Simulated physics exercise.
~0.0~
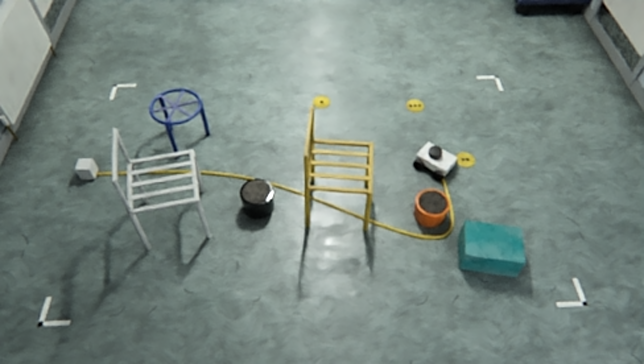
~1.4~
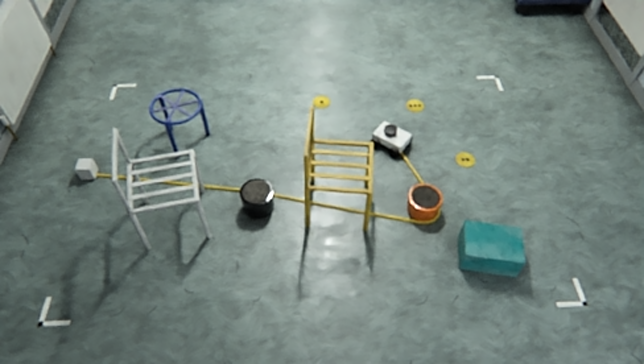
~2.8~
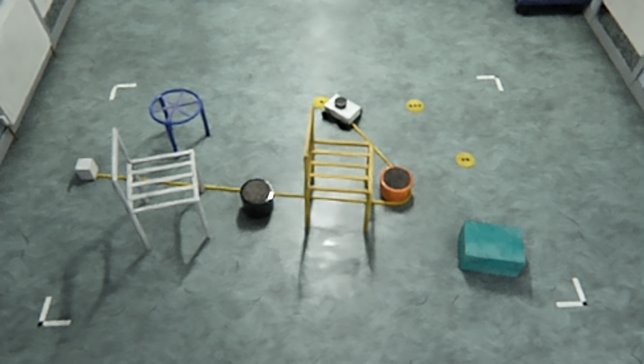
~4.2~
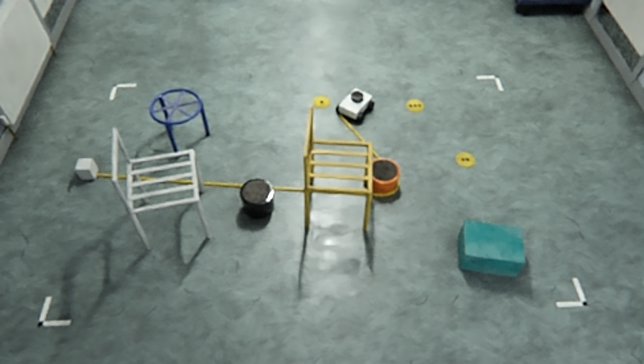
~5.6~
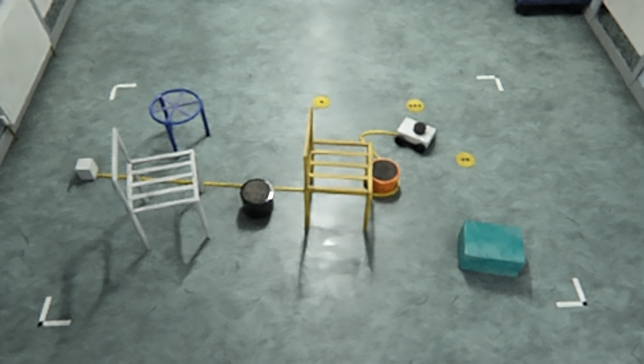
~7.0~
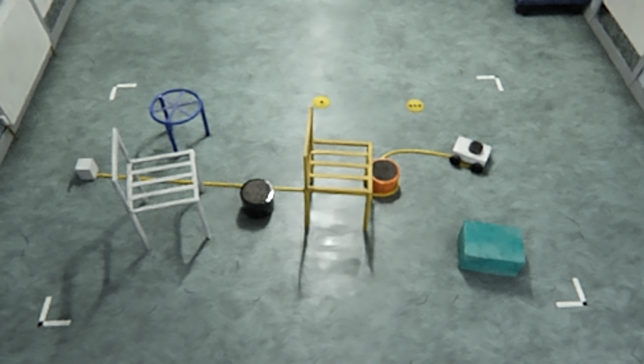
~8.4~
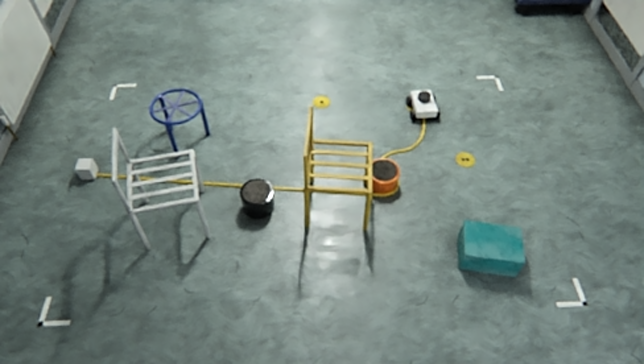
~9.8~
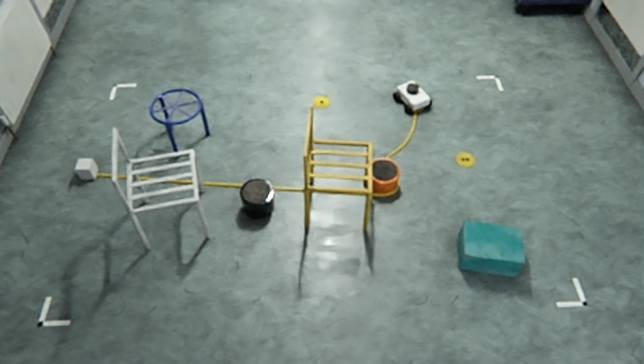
A small white cart trailing a yellow lead moves up and left toward a yellow chair, dragging an orange pot leftward, then turns back right past yellow floor marks and finally heads up and left, stopping near the top while the pot rests beside the chair.
